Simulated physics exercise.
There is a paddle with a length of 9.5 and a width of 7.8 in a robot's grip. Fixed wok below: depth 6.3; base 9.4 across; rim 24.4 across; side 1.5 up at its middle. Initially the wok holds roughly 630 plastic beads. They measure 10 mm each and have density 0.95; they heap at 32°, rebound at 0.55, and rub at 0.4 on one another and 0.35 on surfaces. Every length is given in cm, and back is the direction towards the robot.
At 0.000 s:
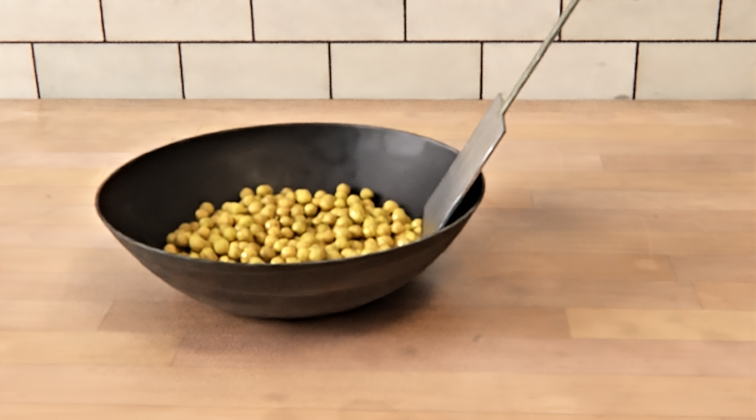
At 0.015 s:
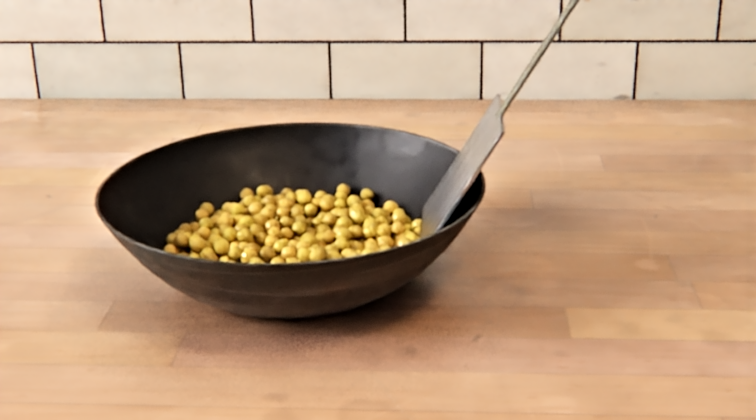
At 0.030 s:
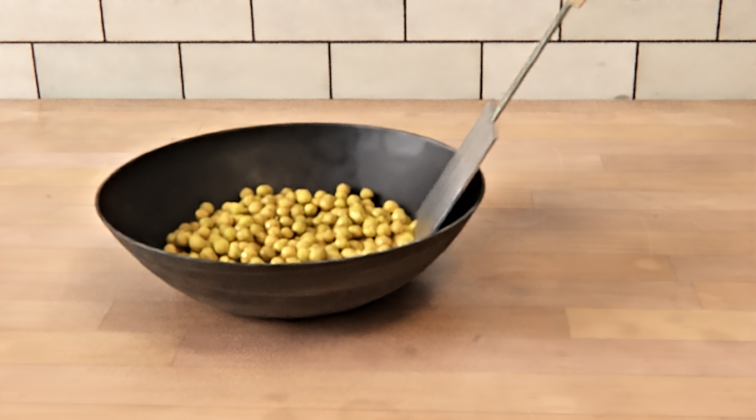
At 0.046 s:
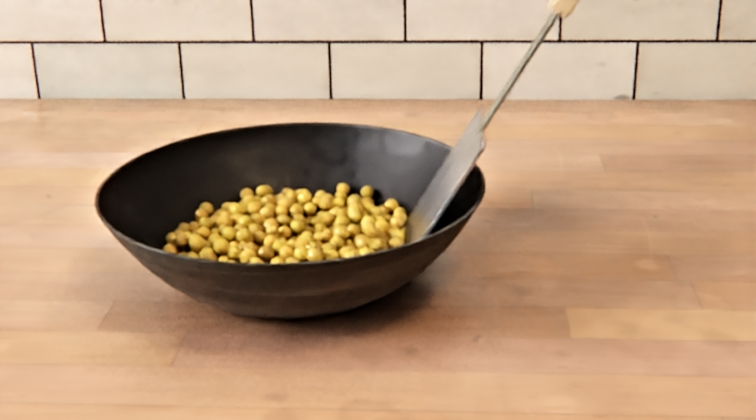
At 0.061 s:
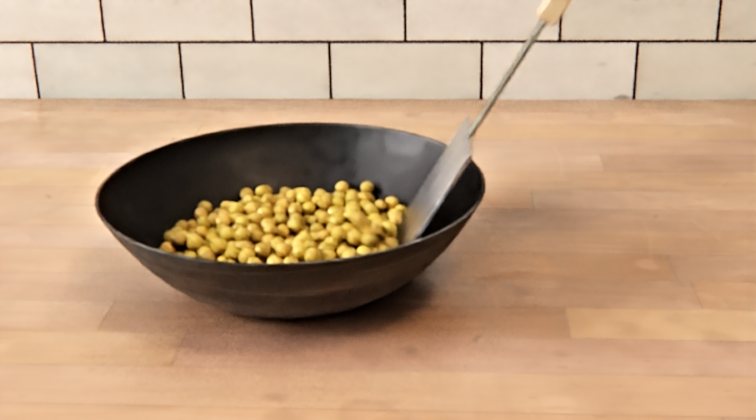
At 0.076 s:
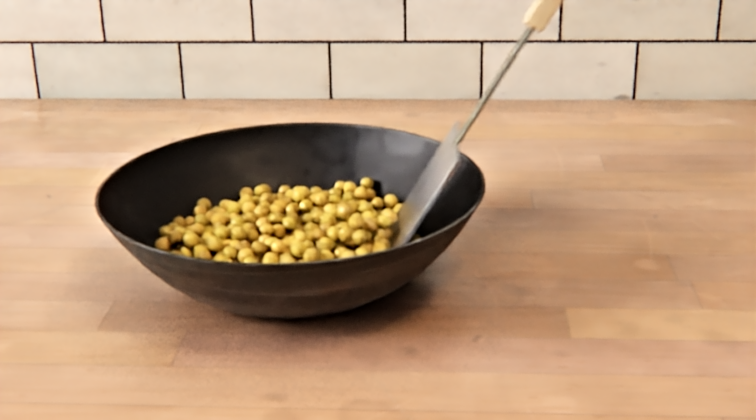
A black wok of small yellow balls sitting on a wooden counter as a metal spatula slides slowly left, nudging them slightly.
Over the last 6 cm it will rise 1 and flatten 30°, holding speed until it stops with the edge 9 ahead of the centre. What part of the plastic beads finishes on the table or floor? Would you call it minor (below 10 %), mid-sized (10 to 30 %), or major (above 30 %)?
I would call it mid-sized.
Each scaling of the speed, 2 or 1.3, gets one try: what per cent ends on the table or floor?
I'd expect close to 40 and then close to 20 percent.
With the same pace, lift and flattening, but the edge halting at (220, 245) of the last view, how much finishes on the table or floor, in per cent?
Something near 0 in a hundred.
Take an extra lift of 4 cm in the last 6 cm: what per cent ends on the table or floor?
Result: Approx. 20 %.
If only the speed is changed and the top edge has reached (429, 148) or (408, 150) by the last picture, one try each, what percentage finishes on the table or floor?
That comes to about 35 and about 40 percent, in that order.
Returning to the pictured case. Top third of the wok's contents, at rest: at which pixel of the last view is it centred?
I'd put it close to (171, 212).
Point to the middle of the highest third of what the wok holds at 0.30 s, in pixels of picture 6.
It is centred at about (173, 201).
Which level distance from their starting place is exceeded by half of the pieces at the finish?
It comes to some 4 cm.
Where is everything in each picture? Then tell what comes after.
Paddle top edge at (503, 111), sloping 59°; upper third of the load around (290, 239), from x 170 to 420, top at y 190; 626 in the wok, in the first frame.
Paddle top edge at (501, 112), sloping 59°; upper third of the load around (290, 239), from x 170 to 420, top at y 190, in the second frame.
Paddle top edge at (494, 118), sloping 59°; upper third of the load around (289, 238), from x 170 to 420, top at y 190, in the third frame.
Paddle top edge at (482, 127), sloping 59°; upper third of the load around (292, 238), from x 170 to 415, top at y 190, in the fourth frame.
Paddle top edge at (470, 134), sloping 59°; upper third of the load around (291, 235), from x 170 to 415, top at y 190, in the fifth frame.
Paddle top edge at (458, 140), sloping 59°; upper third of the load around (287, 233), from x 165 to 415, top at y 185; 626 in the wok, in the sixth frame.
By 0.19 s, sloping 59°, highest piece 5 above the table; 626 in the wok.
By 0.30 s, sloping 48°, highest piece 7 above the table; 626 in the wok.
By 0.56 s, sloping 29°, highest piece 7 above the table; 540 in the wok, 70 on the table or floor, 16 on the blade or in flight.
By 1.61 s, sloping 29°, highest piece 7 above the table; 537 in the wok, 89 on the table or floor.
Final count, 537 in the wok, 89 on the table or floor. That is 14 % on the table or floor.
